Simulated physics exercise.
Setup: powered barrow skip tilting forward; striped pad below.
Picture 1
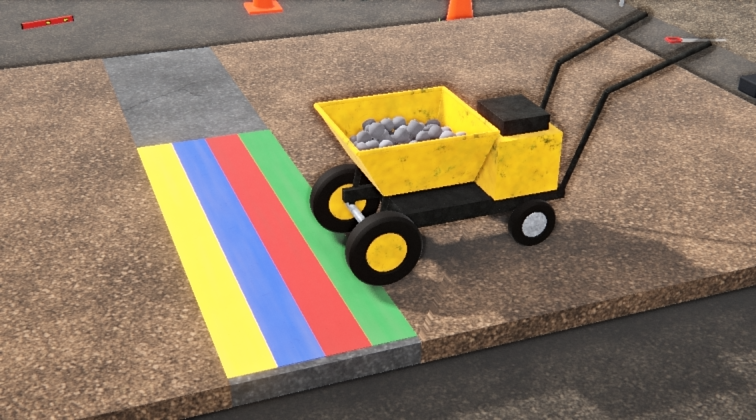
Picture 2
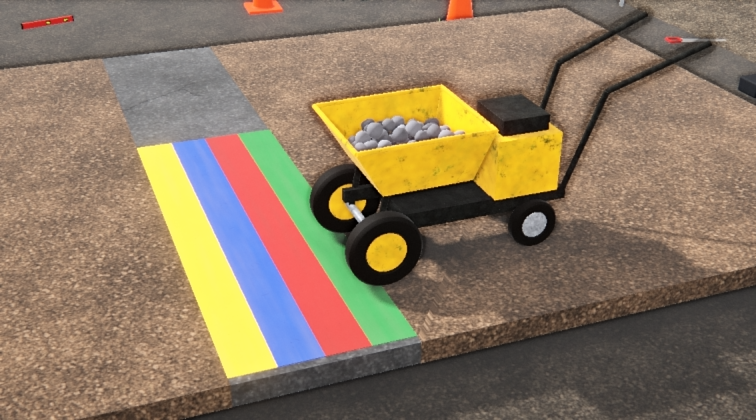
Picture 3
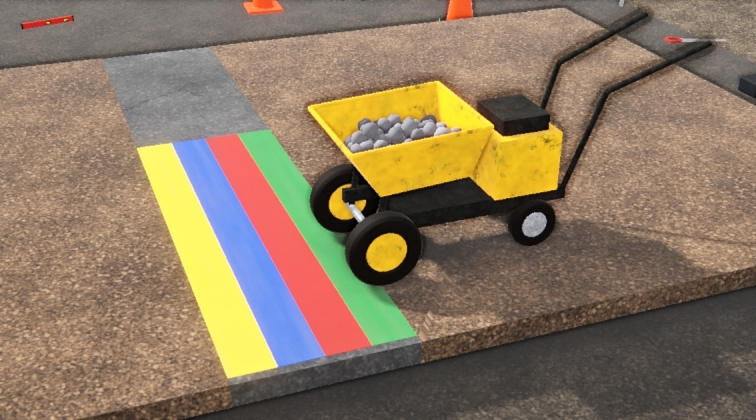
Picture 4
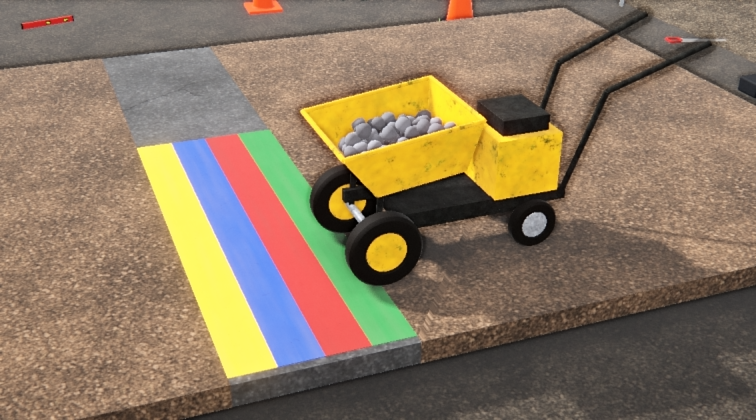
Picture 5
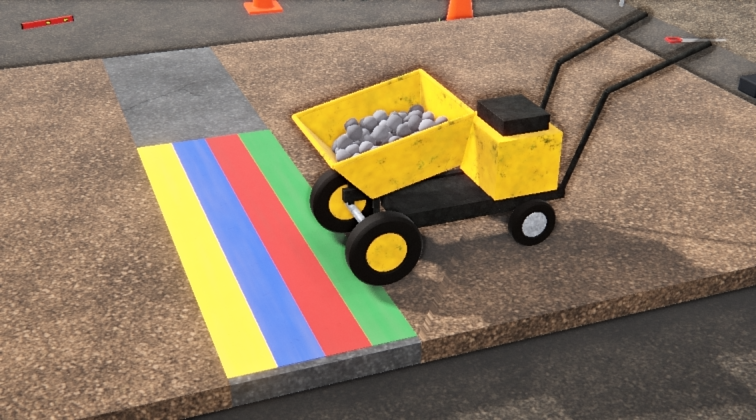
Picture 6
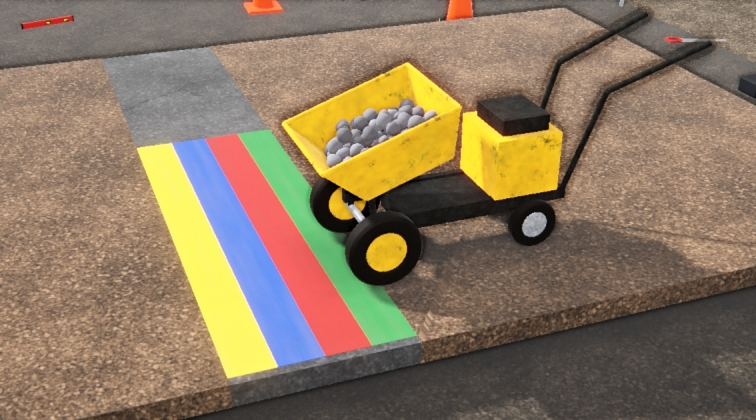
On a paved slab, a yellow barrow skip loaded with round grey cobbles tilting gradually forward and left beside a striped pad.
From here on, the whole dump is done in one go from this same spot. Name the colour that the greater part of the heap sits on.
Yellow.
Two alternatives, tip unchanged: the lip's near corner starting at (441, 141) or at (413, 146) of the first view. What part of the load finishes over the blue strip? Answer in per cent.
About 20 %, then 30 %.
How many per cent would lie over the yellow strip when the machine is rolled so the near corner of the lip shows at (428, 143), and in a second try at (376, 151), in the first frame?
Close to 10 in a hundred, and close to 30 in a hundred.
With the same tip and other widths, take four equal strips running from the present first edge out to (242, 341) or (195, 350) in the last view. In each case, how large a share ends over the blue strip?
Shares in order: Close to 0 %; close to 30 %.
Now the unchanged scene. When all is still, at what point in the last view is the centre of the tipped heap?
(216, 274).
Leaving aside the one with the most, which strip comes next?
That would be the blue strip.
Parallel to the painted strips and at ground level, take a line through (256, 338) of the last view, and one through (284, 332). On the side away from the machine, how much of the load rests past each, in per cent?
First roughly 50 percent, then 80 percent.
Shortly afterwards, skip tipped steeply; the whole lot in the skip.
Next, skip tipped right over; the bulk in the skip; a little over the blue strip; a little over the yellow strip; only a few off the paint.
Some moments later, skip tipped right over; near a quarter in the skip; near a quarter over the blue strip; near a third over the yellow strip; a little off the paint.
In the end, skip tipped right over; near a quarter in the skip; none at all over the green strip; none at all over the red strip; near a quarter over the blue strip; near a third over the yellow strip; near a quarter off the paint.
